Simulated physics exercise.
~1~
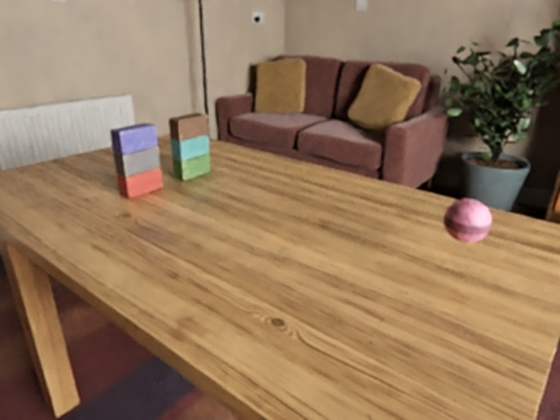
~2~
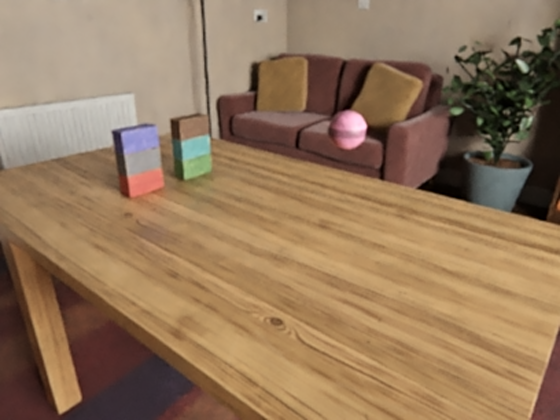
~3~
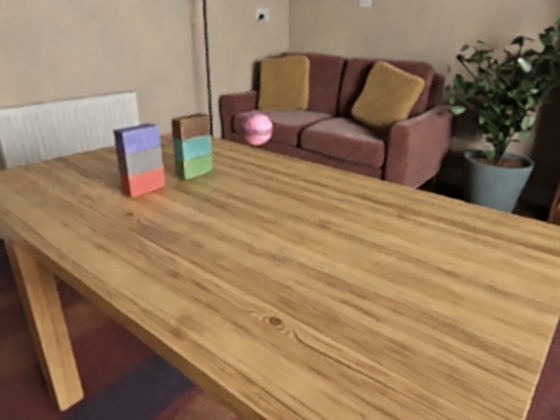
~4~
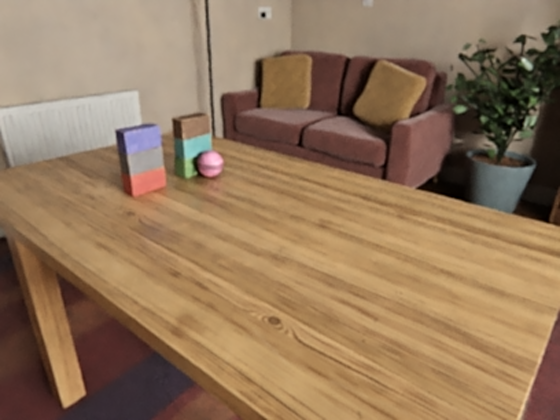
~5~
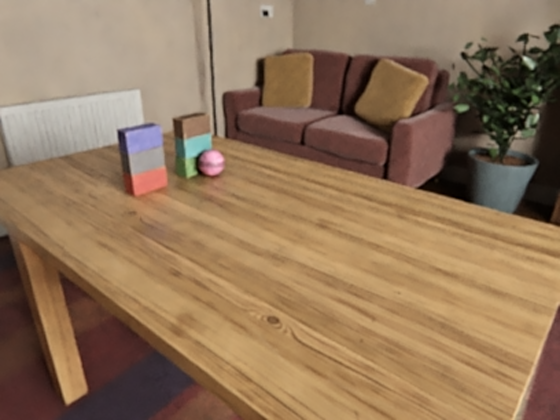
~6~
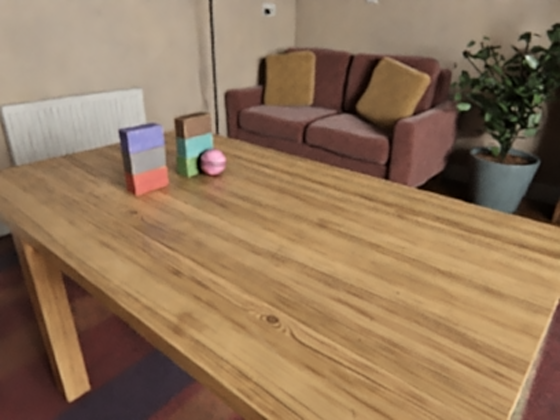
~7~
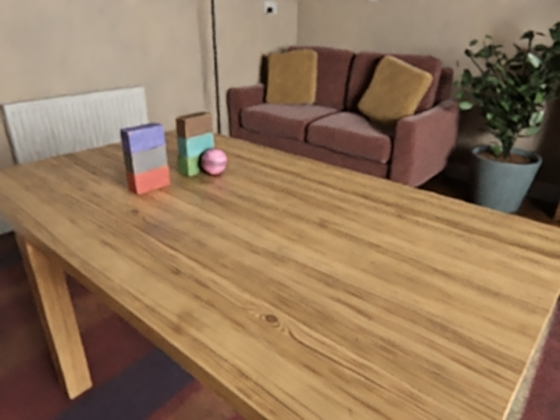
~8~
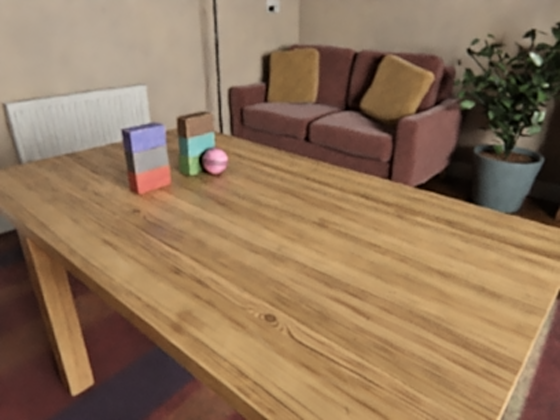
On a wooden living-room table, a pink ball flying left and dropping beside two block stacks, which stay standing as it settles.
